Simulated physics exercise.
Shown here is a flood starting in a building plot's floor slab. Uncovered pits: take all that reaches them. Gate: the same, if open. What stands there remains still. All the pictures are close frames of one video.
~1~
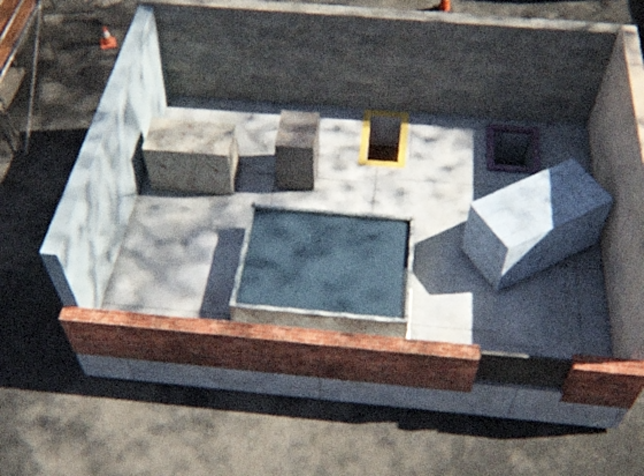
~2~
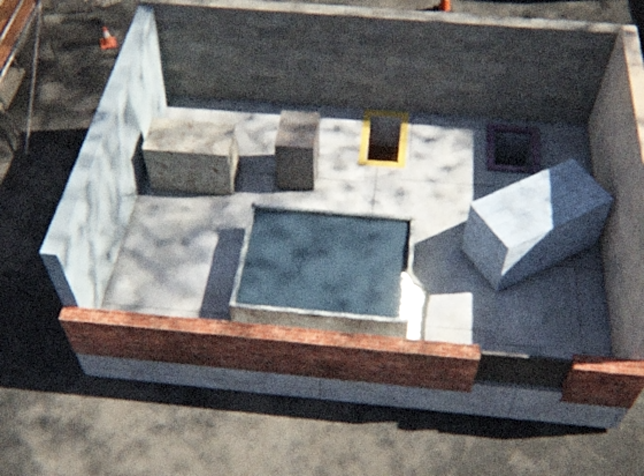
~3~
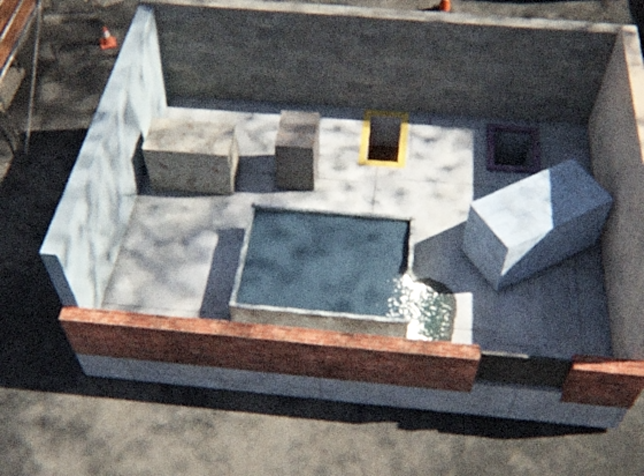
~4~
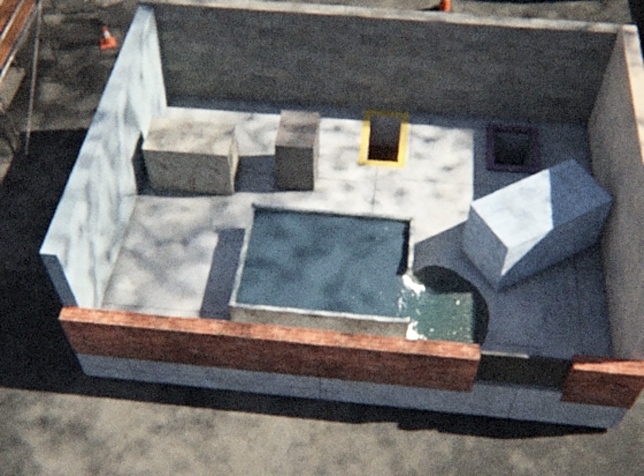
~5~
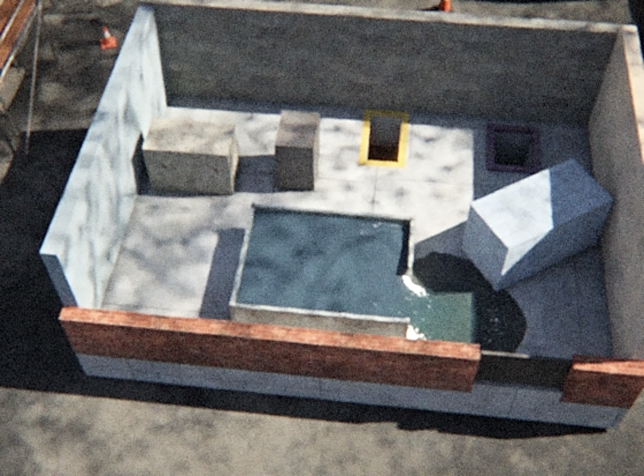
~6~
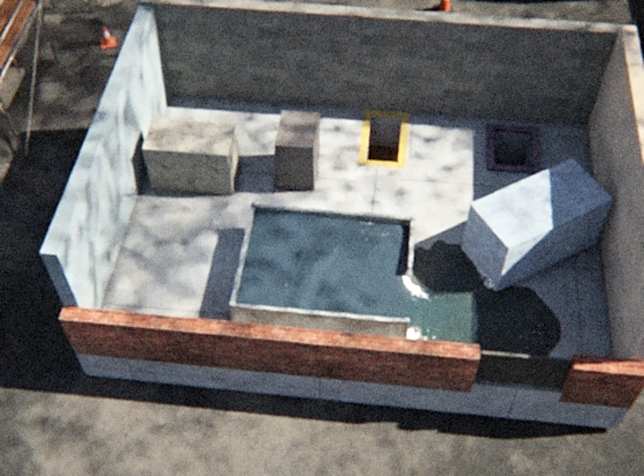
Water pouring from the right side of an open tank and spreading rightward in a dark pool across a walled concrete floor.
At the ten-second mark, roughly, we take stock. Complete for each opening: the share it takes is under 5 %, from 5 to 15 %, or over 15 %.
The share the gate takes is under 5 %; the share the purple pit takes is under 5 %; the share the yellow pit takes is from 5 to 15 %.
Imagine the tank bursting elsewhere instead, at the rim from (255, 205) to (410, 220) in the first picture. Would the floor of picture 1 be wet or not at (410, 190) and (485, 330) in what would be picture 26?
Point one waterlogged, point two not reached.
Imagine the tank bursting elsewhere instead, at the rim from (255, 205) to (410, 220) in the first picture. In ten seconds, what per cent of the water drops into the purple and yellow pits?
Shares: Purple at 4 percent, yellow at 45 percent.
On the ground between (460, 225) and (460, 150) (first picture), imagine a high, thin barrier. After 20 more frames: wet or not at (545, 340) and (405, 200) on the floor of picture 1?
Submerged, then submerged.
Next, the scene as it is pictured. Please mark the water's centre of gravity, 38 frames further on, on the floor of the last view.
Roughly (443, 290).
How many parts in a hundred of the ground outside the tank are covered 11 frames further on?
That comes to about 20 per cent.
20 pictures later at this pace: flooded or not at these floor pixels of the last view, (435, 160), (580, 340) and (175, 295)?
Points in order - 1: Unwetted; 2: Inundated; 3: Unwetted.
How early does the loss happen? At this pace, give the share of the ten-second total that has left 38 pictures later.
Approximately 5 %.
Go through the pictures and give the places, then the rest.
The first picture shows the open tank at (326, 263) is whole and still.
In the second picture, the front is at (416, 288), out from the gap at (405, 308).
In the third picture, water pours out at (405, 309) and has run to (450, 297).
In the fourth picture, the front is at (484, 313), out from the gap at (404, 310).
In the fifth picture, water pours out at (405, 310) and has run to (519, 316).
In the sixth picture, water pours out at (405, 309) and has run to (552, 339).
A moment on, water covers 20 % of the floor; the gate 0 %, the purple pit 0 %, the yellow pit 0 %.
Next, water covers 20 % of the floor; the gate 0 %, the purple pit 0 %, the yellow pit 0 %.
Then, water covers 30 % of the floor; the gate 0 %, the purple pit 0 %, the yellow pit 0 %.
Later, water covers 45 % of the floor; the gate 0 %, the purple pit 0 %, the yellow pit 0 %.
In the end, water covers 70 % of the floor; the gate 0 %, the purple pit 2 %, the yellow pit 7 %.
